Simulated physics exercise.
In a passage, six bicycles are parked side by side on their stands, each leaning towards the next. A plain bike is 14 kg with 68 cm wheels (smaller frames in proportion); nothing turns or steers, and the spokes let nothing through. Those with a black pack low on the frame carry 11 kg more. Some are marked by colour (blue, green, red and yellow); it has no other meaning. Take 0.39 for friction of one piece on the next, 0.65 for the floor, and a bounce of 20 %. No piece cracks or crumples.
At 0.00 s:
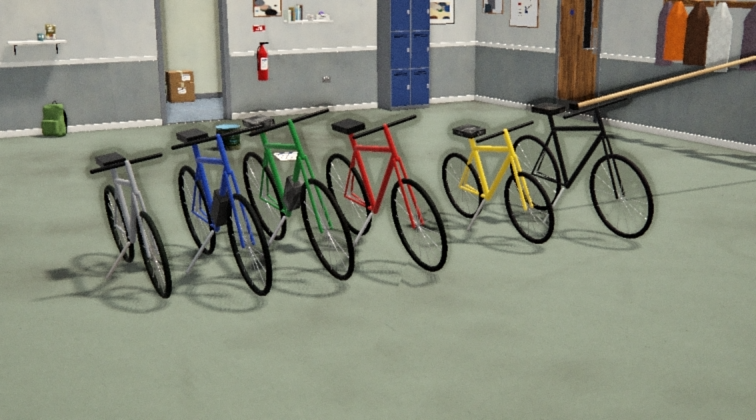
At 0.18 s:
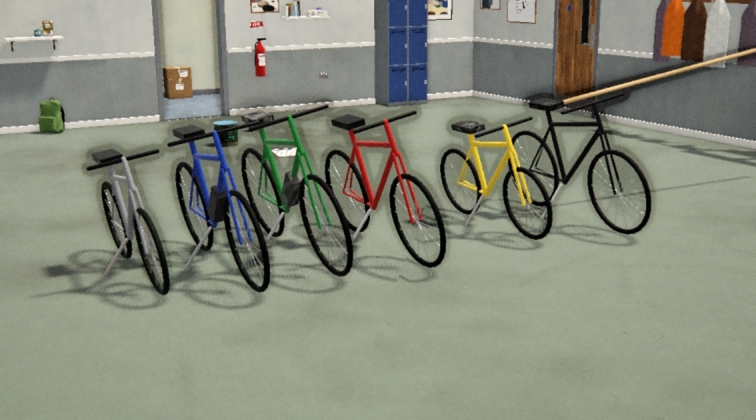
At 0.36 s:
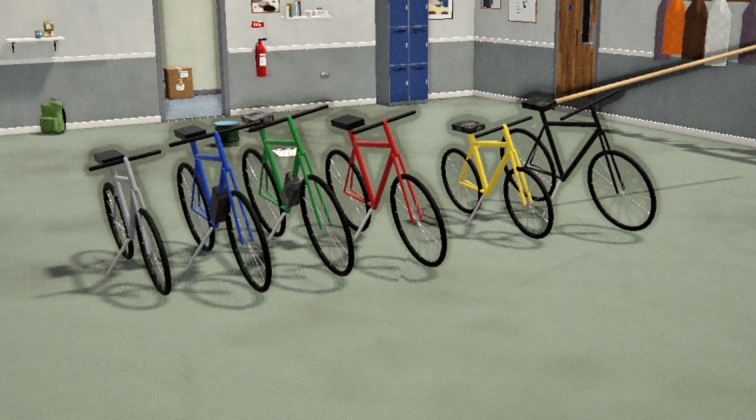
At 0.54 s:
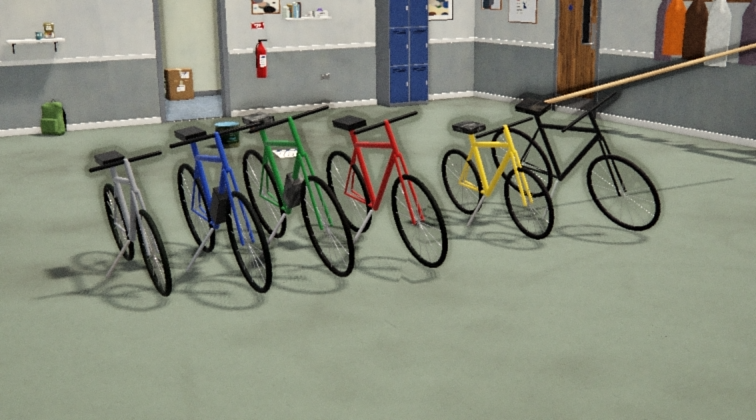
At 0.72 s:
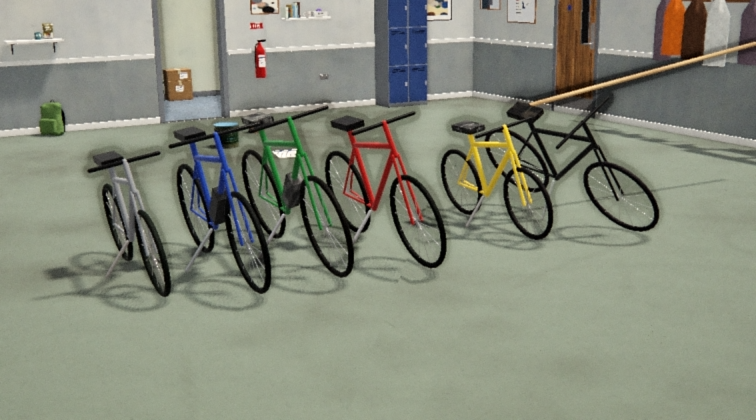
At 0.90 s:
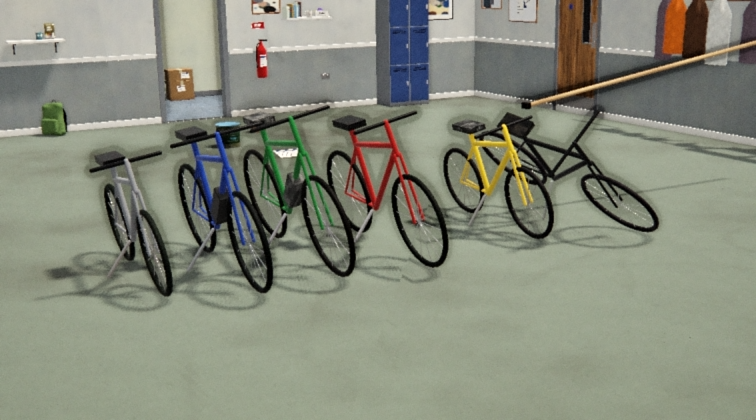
The clip opens on six bicycles parked side by side in a room, with a long wooden pole reaching in from the right toward the black one. The pole pushes leftward against the black bicycle's seat, and the bicycle tilts steadily left behind the yellow one, while the others stay almost still.
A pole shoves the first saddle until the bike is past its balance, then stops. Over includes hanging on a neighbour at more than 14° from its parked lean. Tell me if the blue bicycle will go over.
That bicycle stays standing.
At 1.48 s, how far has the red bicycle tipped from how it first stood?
Roughly 0°.
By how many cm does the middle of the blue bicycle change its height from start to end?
It ends some 0 cm lower.
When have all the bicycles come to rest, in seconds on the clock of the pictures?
At about 3.0 s.
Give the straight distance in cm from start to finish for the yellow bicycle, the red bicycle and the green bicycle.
About: Yellow 60, red 0, green 0.
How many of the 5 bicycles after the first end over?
It comes to 1.
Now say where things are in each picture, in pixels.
In the first frame (places mark the middle of the side facing us), pole end (577, 107) 15 cm from the first bicycle; blue bicycle (261, 227); yellow bicycle (463, 186); green bicycle (342, 211); the rest undisturbed.
The second frame shows pole end 15 mm from the first bicycle; blue bicycle (258, 223).
The third frame shows pole end pushing; blue bicycle (260, 223); the rest undisturbed.
The fourth frame shows pole end pushing; blue bicycle (260, 224); the rest undisturbed.
The fifth frame shows pole end stopped; blue bicycle (259, 224); the rest undisturbed.
The sixth frame shows pole end (530, 106) stopped; blue bicycle (261, 224); yellow bicycle (463, 182); red bicycle (343, 193); the rest undisturbed.
After 1.02 s, none of the 5 other bicycles over, 1 disturbed; blue bicycle unmoved; yellow bicycle leaning 6°.
After 1.28 s, 1 of the 5 other bicycles over; blue bicycle unmoved; yellow bicycle leaning 34°.
After 1.48 s, 1 of the 5 other bicycles over; blue bicycle unmoved; yellow bicycle leaning 69°.
After 2.04 s, 1 of the 5 other bicycles over; blue bicycle unmoved; yellow bicycle lying flat.
At rest (3.1 s), 1 of the 5 other bicycles over; blue bicycle unmoved; yellow bicycle lying flat; red bicycle unmoved. Four left standing. As the last picture would show them, middles, blue bicycle near (215, 197), yellow bicycle near (438, 208).
